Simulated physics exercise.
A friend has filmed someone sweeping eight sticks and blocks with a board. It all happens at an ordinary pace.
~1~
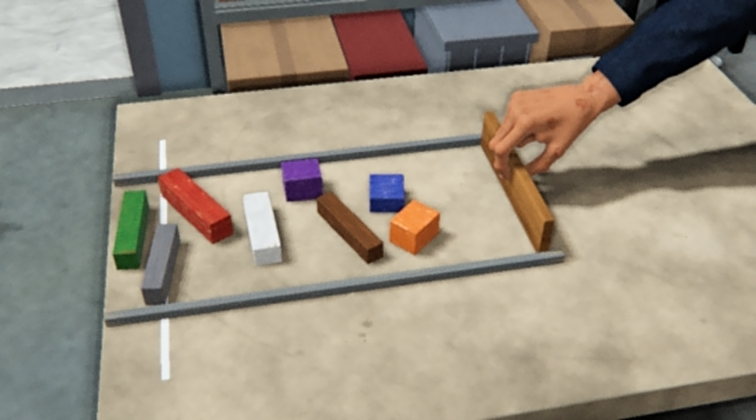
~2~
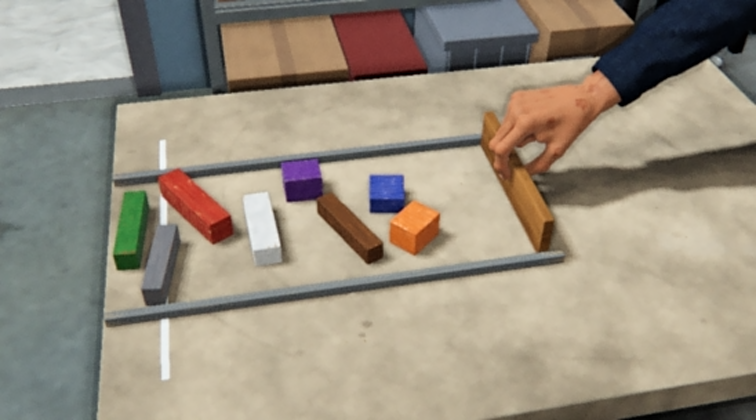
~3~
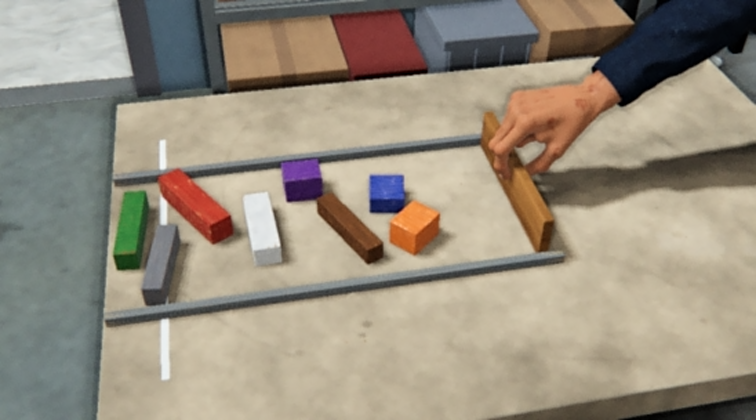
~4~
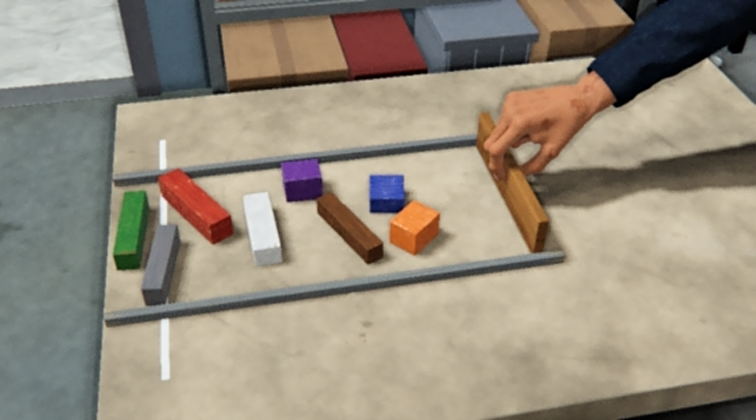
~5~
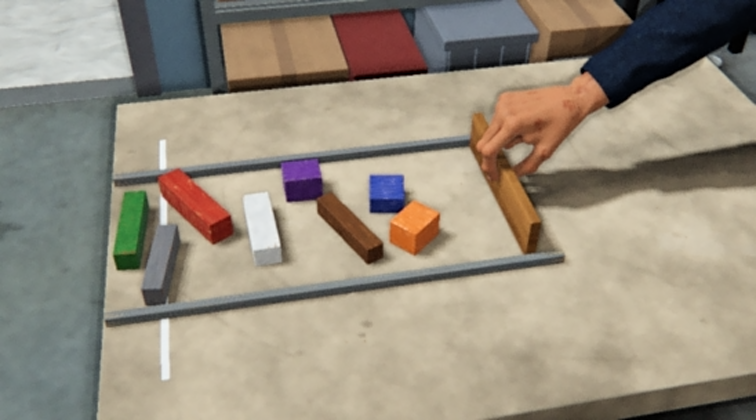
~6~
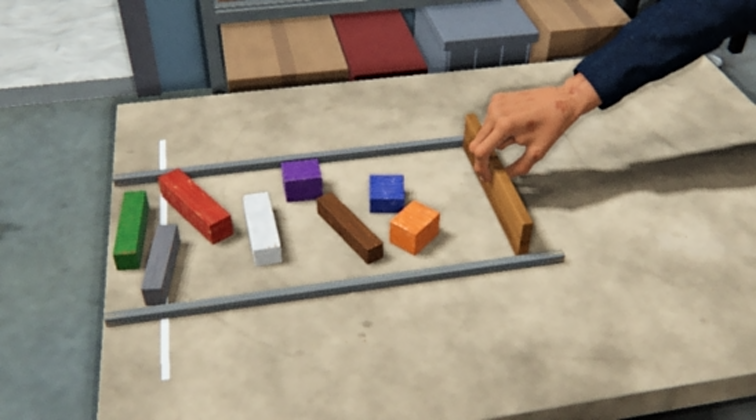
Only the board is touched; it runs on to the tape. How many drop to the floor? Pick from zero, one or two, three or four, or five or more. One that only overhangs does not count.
In the end the number that fall off is three or four.
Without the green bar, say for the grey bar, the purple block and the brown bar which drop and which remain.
The grey bar comes down, the purple block is kept, the brown bar does not fall.
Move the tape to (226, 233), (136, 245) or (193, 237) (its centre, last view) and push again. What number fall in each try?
The counts: 1, 5 and 3.
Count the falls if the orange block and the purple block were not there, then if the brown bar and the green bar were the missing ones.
4 in the first case, 2 in the second.
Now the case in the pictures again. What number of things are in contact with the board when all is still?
3 of them.
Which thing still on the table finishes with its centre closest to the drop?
It is the brown bar.
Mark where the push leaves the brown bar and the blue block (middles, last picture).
About (116, 262), and the other about (145, 225).
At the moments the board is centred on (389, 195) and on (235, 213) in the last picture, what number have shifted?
By then 3, and 8.
Soon after, none off yet; green bar at rest near (132, 229); grey bar at rest near (162, 263); red bar at rest near (195, 205).
At rest, the number that fall off is three or four; fallen, white bar, red bar, grey bar and green bar.
